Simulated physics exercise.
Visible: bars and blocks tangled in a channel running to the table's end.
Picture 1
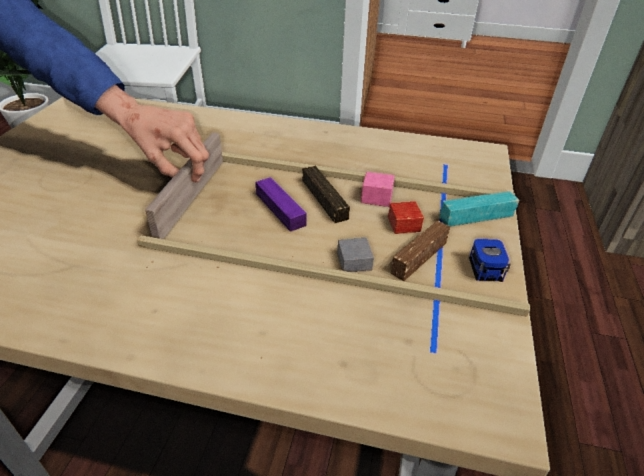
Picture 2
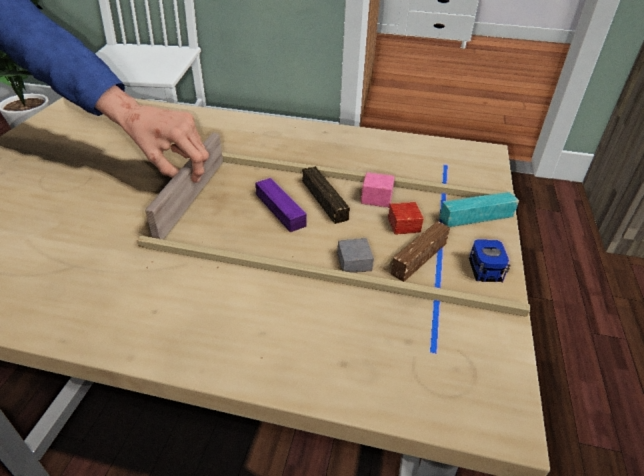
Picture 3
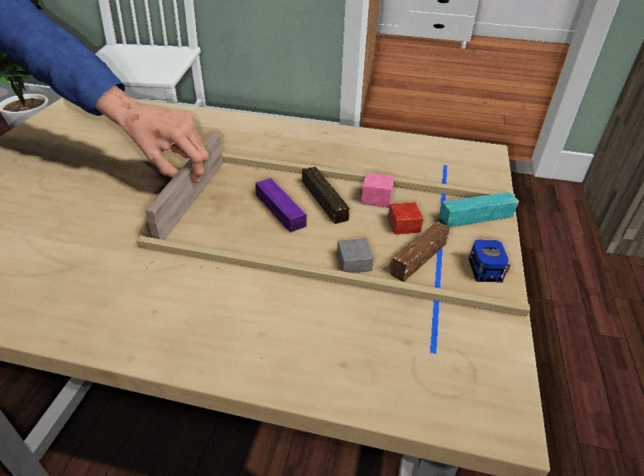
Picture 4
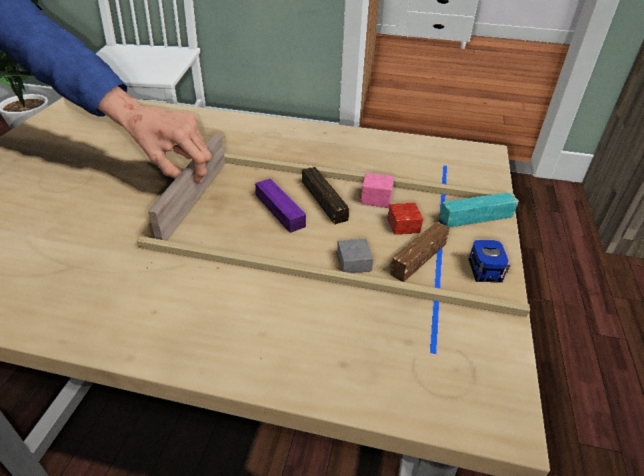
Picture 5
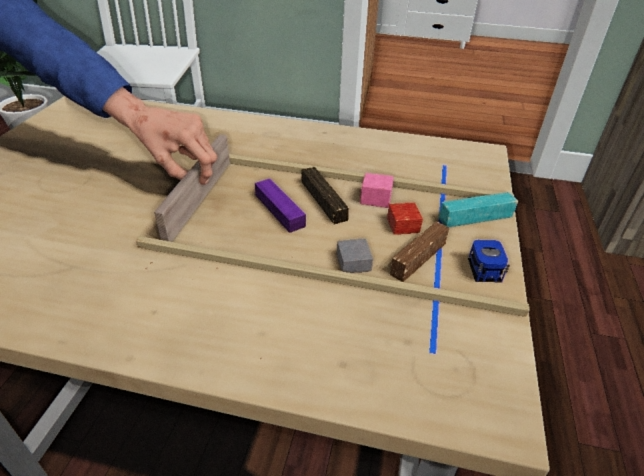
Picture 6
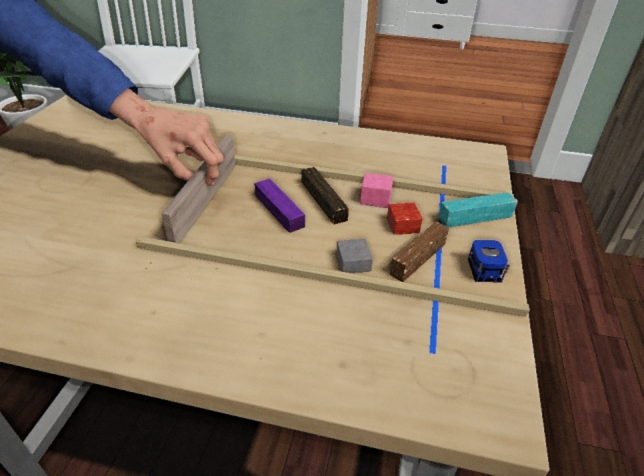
At the start, a hand holds a wooden board upright at the left end of a channel on a table, with colourful bars and blocks scattered to its right, some by a blue tape line. The hand then slides the board slightly rightward, while the bars and blocks stay still.
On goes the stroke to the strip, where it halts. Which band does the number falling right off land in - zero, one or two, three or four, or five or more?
It lands in the one or two band.
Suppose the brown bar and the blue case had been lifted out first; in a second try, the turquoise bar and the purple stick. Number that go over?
In the first try 1, in the other 0.
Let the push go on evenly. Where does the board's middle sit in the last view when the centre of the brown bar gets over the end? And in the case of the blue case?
Its middle is around (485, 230) and around (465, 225).
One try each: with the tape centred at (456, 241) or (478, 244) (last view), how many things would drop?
Counts per try: 1; 4.
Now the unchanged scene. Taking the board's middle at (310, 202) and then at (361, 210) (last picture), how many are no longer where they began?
So 2, and at the other place 5.
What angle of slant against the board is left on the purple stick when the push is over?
The angle is about 0 degrees.
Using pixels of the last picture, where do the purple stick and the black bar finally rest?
(451, 238) and (468, 214).
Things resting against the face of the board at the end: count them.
That number would be 3.
Soon after, none off yet; blue case at rest near (487, 261); turquoise bar at rest near (478, 210); brown bar at rest near (420, 251).
In the end, the number that fall off is one or two; gone, turquoise bar.
